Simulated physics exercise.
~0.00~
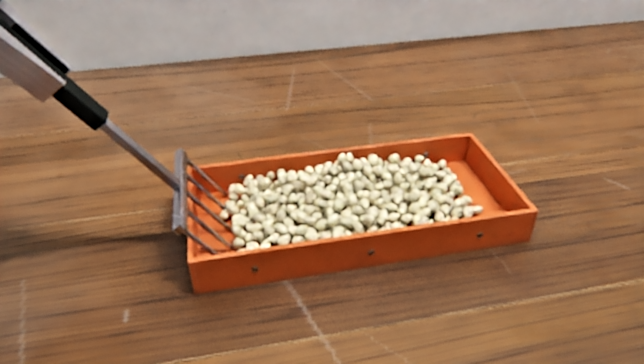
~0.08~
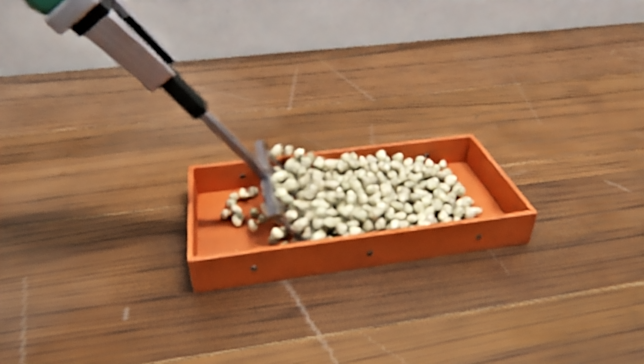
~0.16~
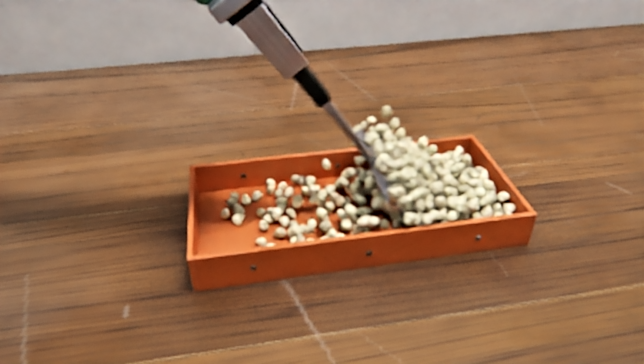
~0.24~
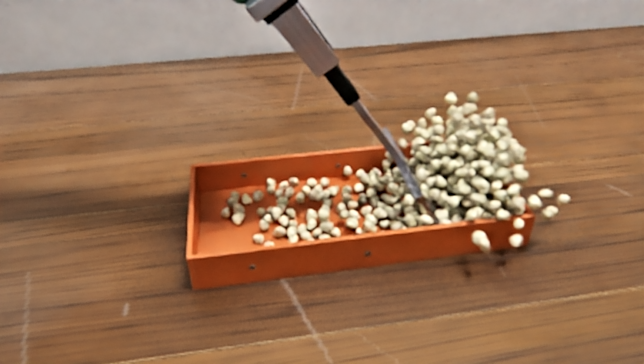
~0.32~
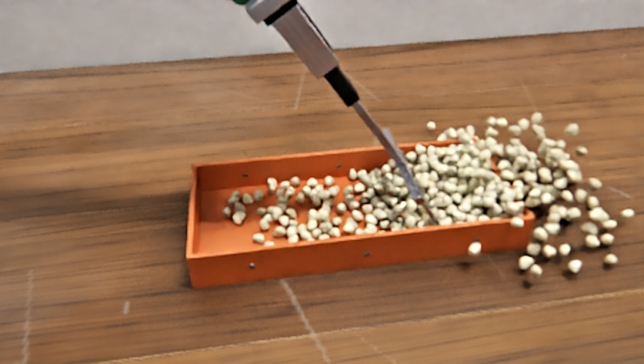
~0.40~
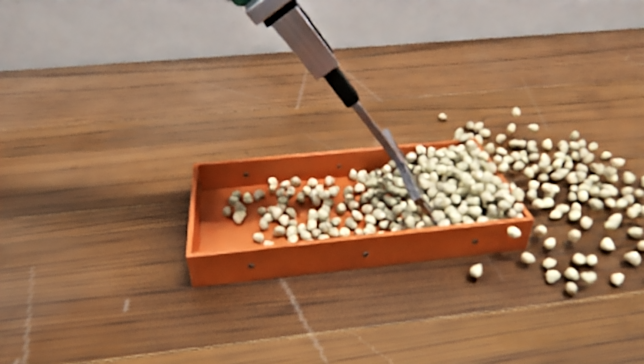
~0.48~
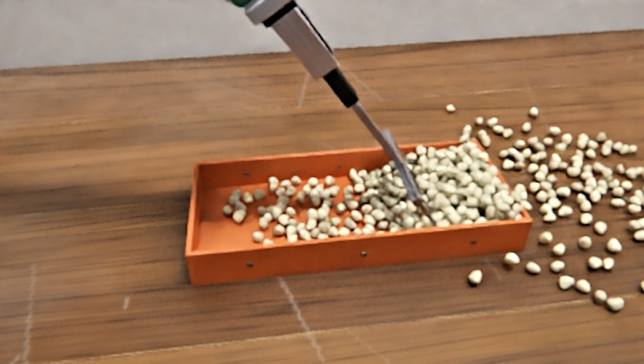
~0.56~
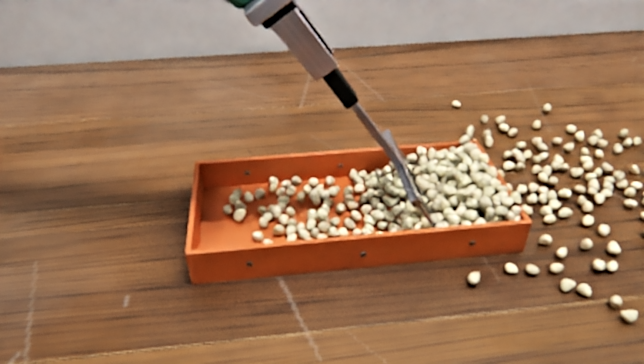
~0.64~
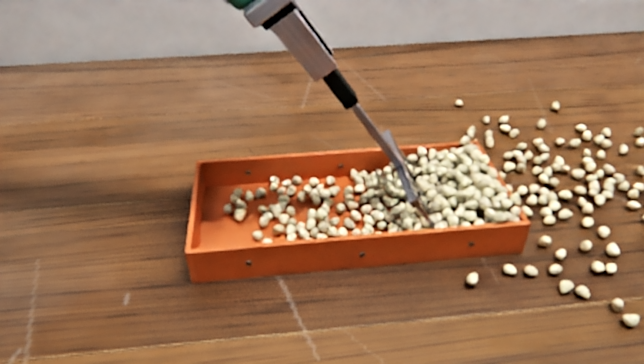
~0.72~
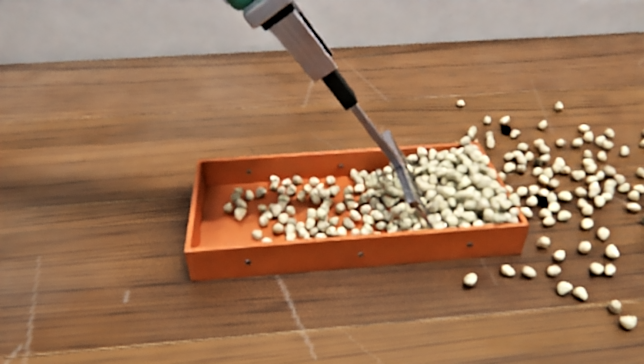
Robotic arm sweeping pale beans rightward along an orange trough with a comb, flinging many over the end onto the wooden surface.
